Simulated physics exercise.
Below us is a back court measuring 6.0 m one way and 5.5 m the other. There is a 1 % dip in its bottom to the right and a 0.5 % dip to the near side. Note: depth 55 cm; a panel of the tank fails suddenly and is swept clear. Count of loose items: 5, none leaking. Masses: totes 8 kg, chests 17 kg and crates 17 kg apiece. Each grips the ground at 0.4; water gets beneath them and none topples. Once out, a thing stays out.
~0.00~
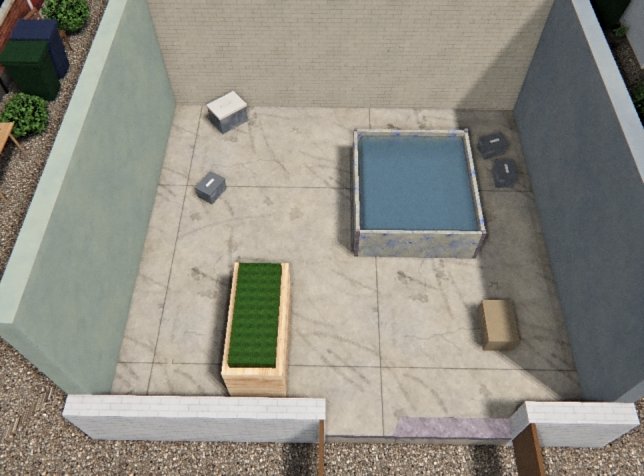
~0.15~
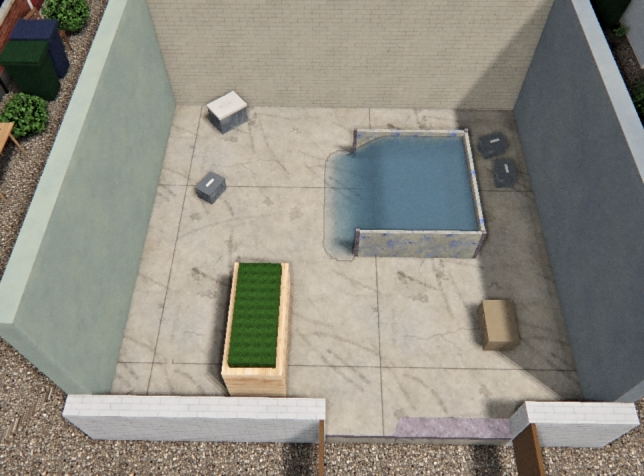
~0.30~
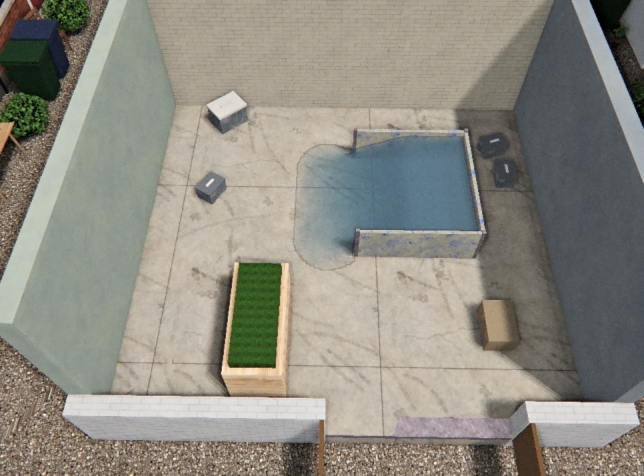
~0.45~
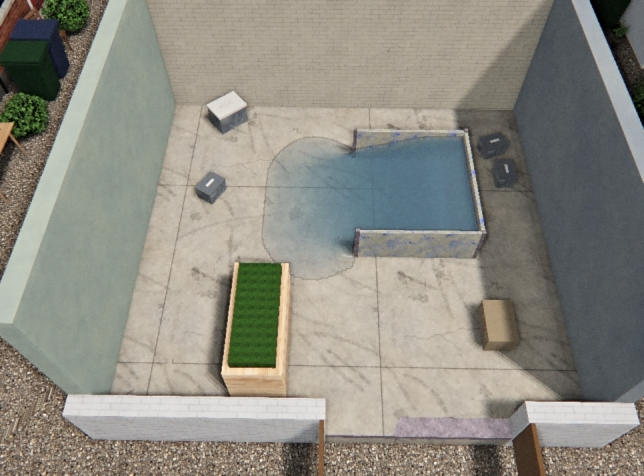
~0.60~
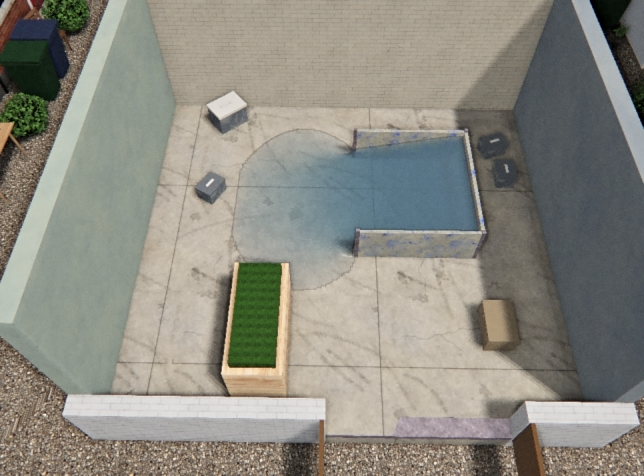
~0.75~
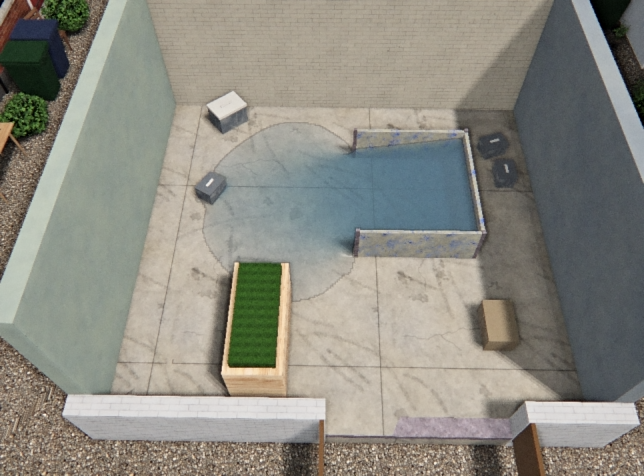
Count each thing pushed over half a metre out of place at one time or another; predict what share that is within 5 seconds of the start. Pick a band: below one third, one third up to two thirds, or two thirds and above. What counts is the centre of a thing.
The share is one third up to two thirds.
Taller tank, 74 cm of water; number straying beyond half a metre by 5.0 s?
Count under that change: 2.
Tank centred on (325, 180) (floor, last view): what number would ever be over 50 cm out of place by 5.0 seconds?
Then the count would be 2.
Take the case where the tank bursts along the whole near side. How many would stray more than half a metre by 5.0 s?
Count: 1.
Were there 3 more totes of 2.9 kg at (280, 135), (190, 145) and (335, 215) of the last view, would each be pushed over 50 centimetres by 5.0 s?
Reading them off in order: Clears the mark, clears the mark, clears the mark.
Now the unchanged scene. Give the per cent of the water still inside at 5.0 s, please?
Remaining: Approx. 100 per cent.
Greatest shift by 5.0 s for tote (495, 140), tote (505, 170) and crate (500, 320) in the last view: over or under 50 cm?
Well, in that order it's not reaching it, not reaching it, not reaching it.
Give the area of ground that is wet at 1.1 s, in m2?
Somewhere about 13 m2, give or take.
After 1.1 s 0 of 5 are over 50 cm from their spots; 0 afloat.
After 2.2 s 2 of 5 are over 50 cm from their spots; 2 afloat.
After 3.5 s 1 of 5 are over 50 cm from their spots; 2 afloat.
After 5.0 s 2 of 5 are over 50 cm from their spots, and 2 have been at some point; 2 afloat.
